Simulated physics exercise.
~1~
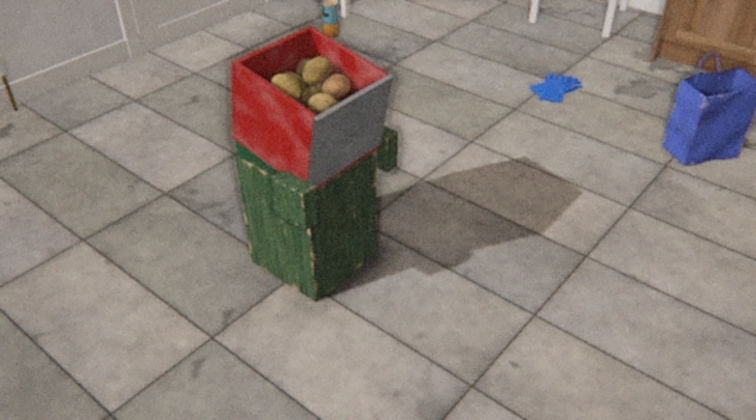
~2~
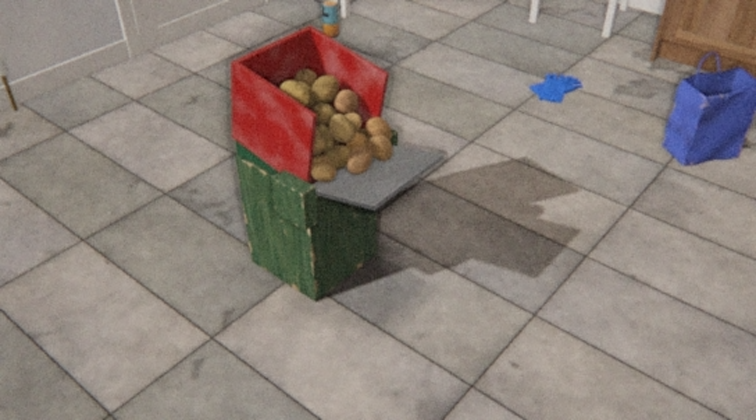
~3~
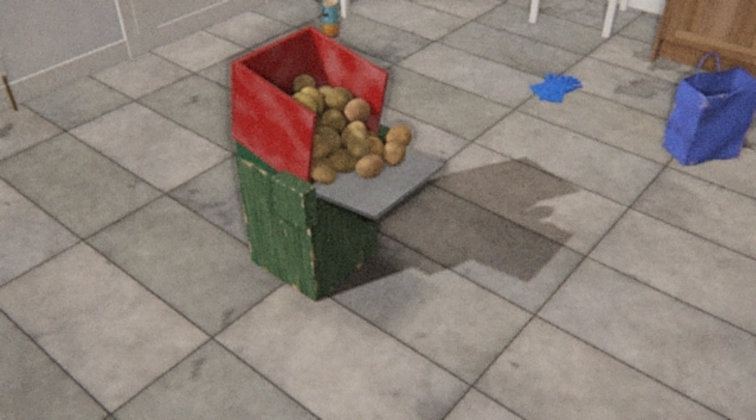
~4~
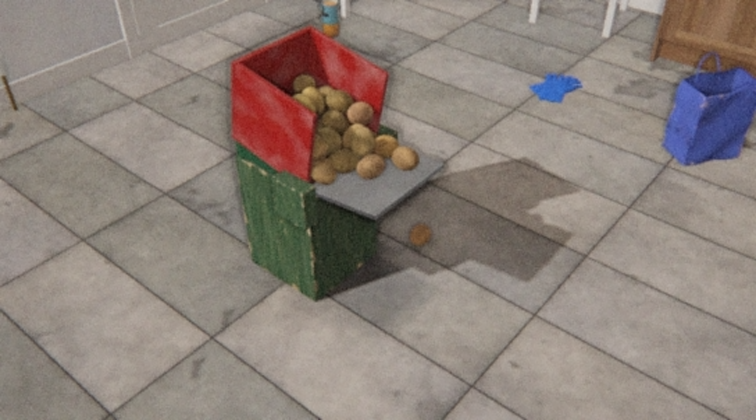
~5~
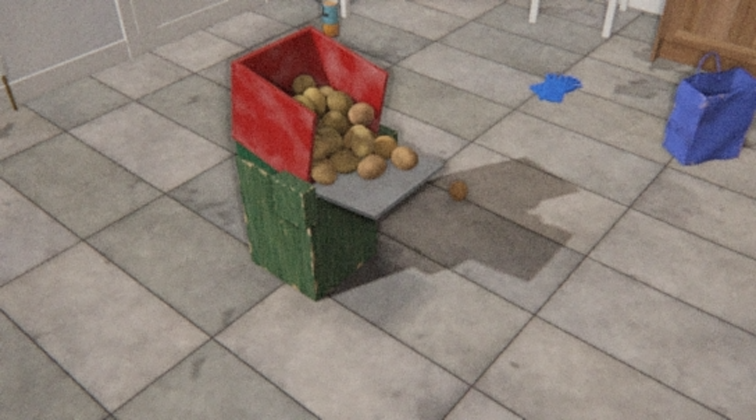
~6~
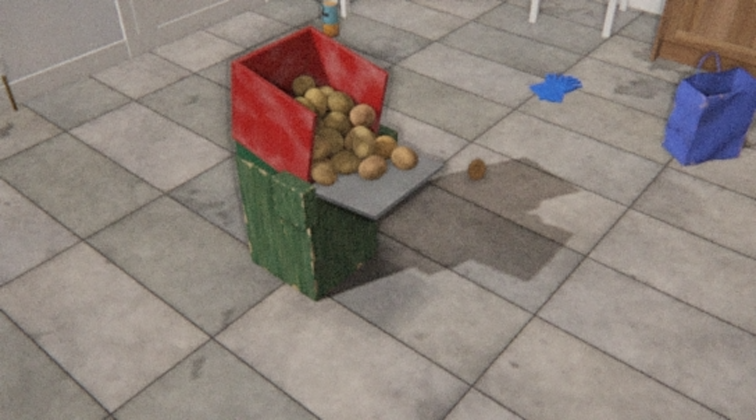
In this clip, the grey front flap of a red chute of potatoes on a green base swings down, and potatoes slide forward onto it. One drops off the edge and rolls away across the tiled floor, while the rest stay heaped in the chute and on the flap.
